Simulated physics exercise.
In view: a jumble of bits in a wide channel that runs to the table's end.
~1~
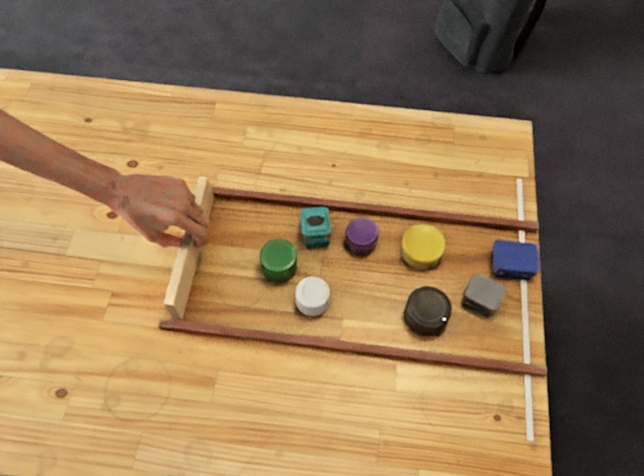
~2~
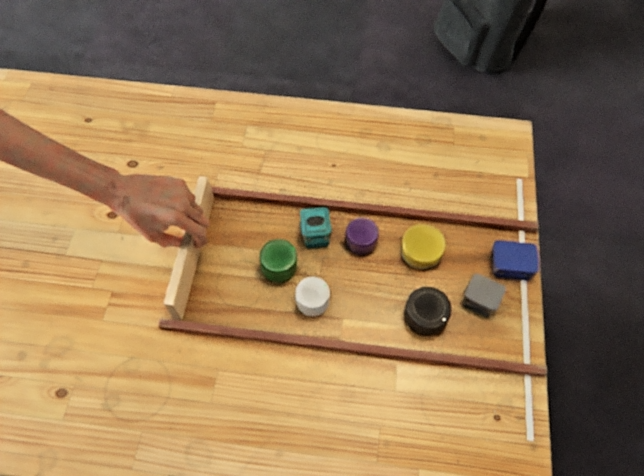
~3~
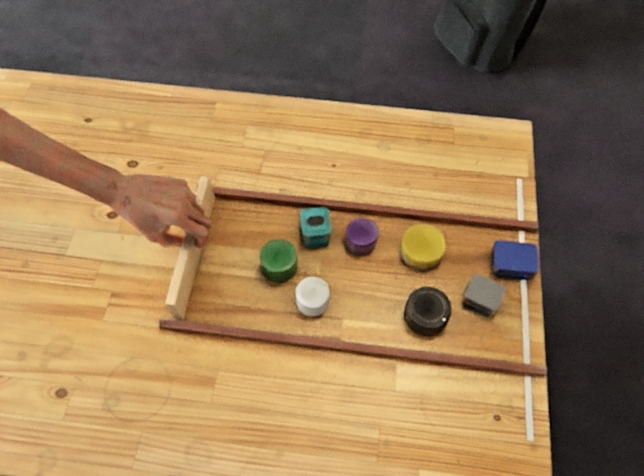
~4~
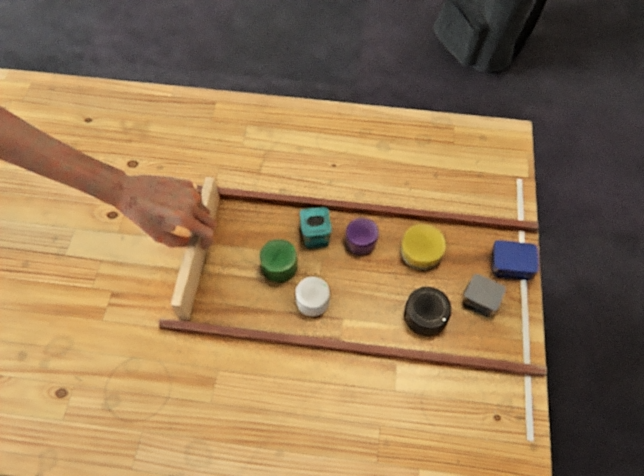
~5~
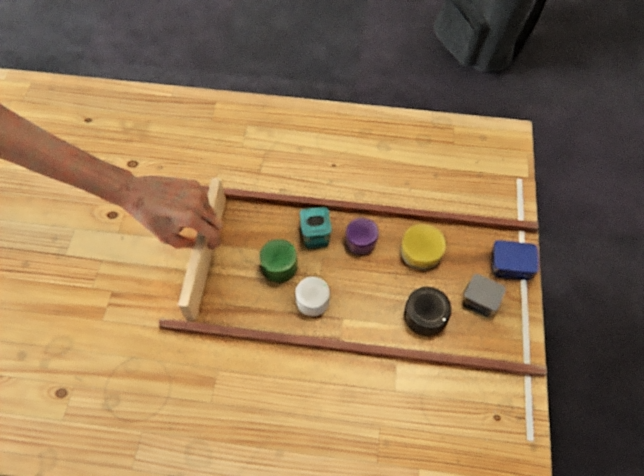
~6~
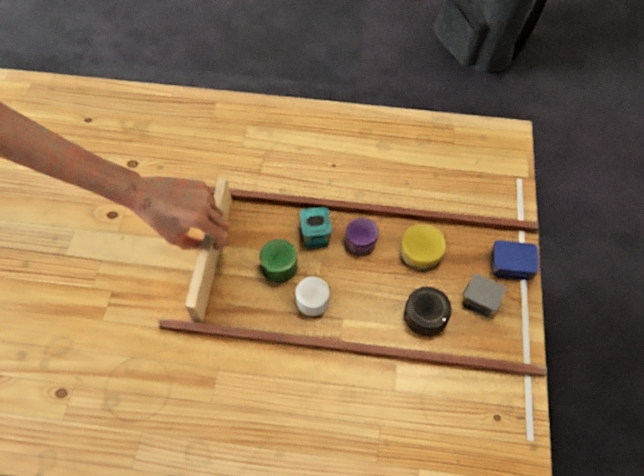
The clip shows a hand holding a wooden board at the left end of a channel on a table and sliding it slightly right, while the lids, pots and small cases between the rails stay still.
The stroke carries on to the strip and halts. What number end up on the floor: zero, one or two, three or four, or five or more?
The number that fall off is five or more.
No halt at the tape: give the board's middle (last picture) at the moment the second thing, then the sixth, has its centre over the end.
Near (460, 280) and (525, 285).
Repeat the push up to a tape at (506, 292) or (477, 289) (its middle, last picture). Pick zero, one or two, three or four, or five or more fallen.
Taking them in turn, more than four; 1 or 2.
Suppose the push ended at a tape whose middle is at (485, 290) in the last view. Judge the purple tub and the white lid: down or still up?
The purple tub survives; the white lid holds on.
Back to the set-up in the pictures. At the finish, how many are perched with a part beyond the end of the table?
That would be 3.
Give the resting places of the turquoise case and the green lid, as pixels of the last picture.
First (540, 255), then (547, 291).
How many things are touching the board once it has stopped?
3 of them.
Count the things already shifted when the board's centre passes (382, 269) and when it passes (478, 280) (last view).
6 and 8.
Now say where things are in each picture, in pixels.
In the first frame, blue case (514, 261); grey case (483, 296); black lid (427, 311); board (191, 246); tape (524, 294).
In the second frame, grey case (483, 296); white lid (313, 297).
In the third frame, black lid (427, 311); purple tub (362, 237).
In the fourth frame, blue case (514, 261); yellow pot (423, 247).
In the fifth frame, grey case (483, 296); board (204, 248).
In the sixth frame, blue case (514, 261); grey case (483, 296); black lid (427, 311); board (211, 249); tape (524, 294).
Early on, none off yet; blue case at rest near (514, 261); grey case at rest near (483, 296); black lid at rest near (427, 311).
Finally, the number that fall off is five or more; lost, purple tub, yellow pot, black lid, grey case and blue case.
